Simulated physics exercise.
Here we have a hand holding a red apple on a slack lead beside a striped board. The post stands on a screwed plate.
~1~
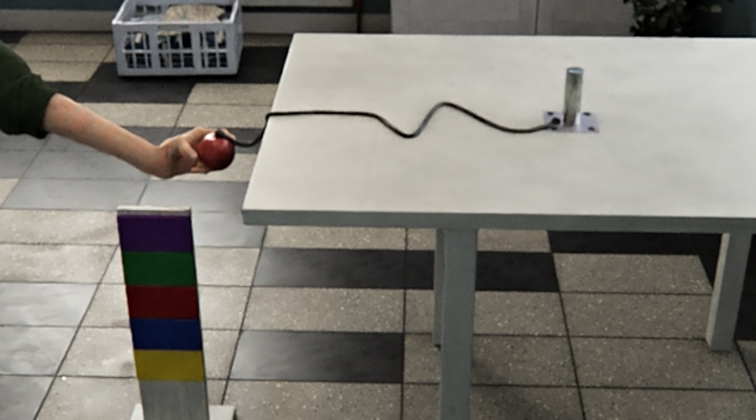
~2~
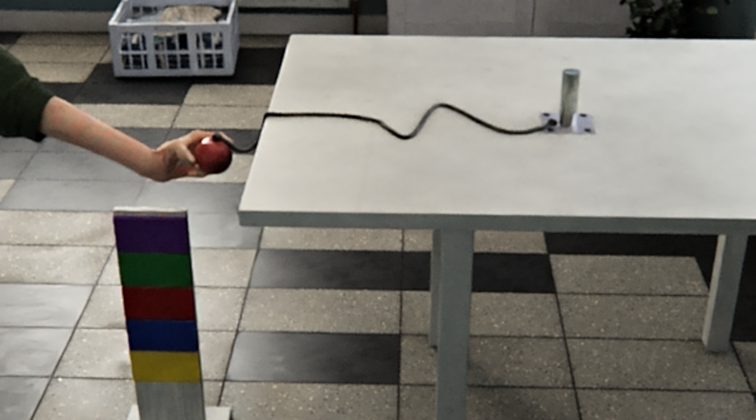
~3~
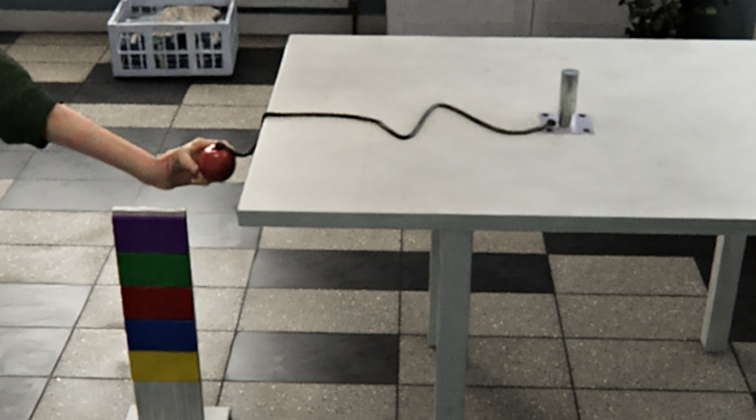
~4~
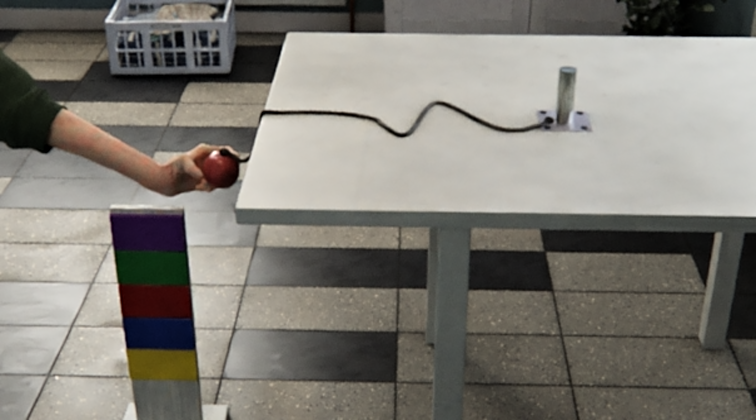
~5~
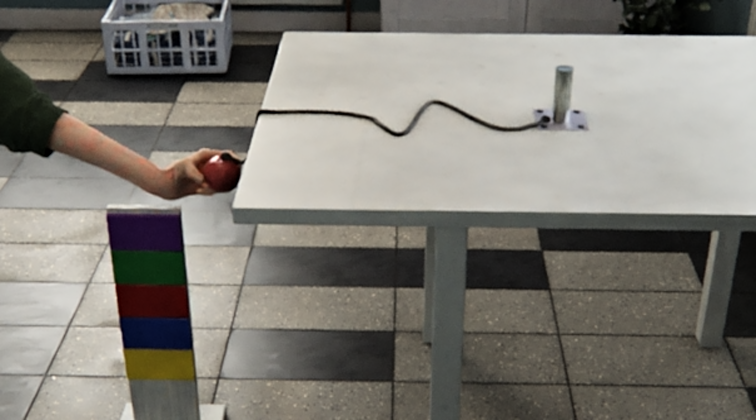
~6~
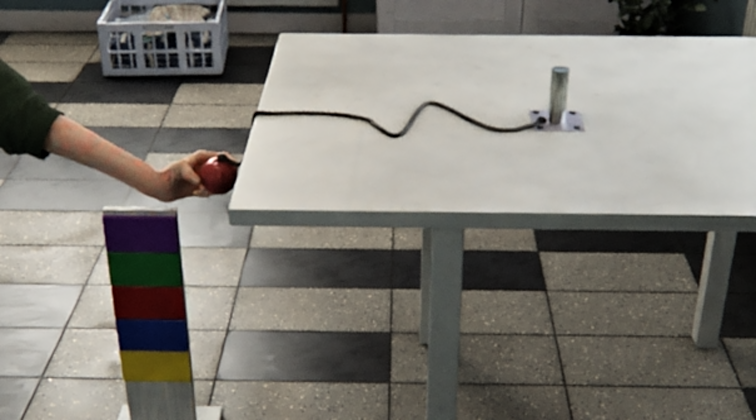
The footage shows a hand holding a red ball-like object on a slack dark cord beside a white table and an upright board with coloured bands, lowering it slightly near the table's edge while the cord stays loosely curved.
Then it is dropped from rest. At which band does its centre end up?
Its middle rests at the red band.
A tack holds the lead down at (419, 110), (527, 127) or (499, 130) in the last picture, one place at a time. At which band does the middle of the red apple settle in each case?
Taking them in turn: Green; red; red.
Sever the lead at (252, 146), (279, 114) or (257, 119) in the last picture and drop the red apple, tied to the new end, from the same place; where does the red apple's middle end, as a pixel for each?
Near (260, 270), (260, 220) and (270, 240).
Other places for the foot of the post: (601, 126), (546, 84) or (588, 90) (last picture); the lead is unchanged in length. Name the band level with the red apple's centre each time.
Taking them in turn: Green; red; green.
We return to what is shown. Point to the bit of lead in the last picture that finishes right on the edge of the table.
At (366, 120), roughly.
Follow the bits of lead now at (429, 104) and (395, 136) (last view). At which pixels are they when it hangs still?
The first at (391, 119), the second at (301, 118).
Soon after, apple near (239, 296); level with red.
Then, apple near (282, 299); level with red.
Further on, apple near (269, 304); level with red.
At rest, apple near (258, 304); level with red. The red one.
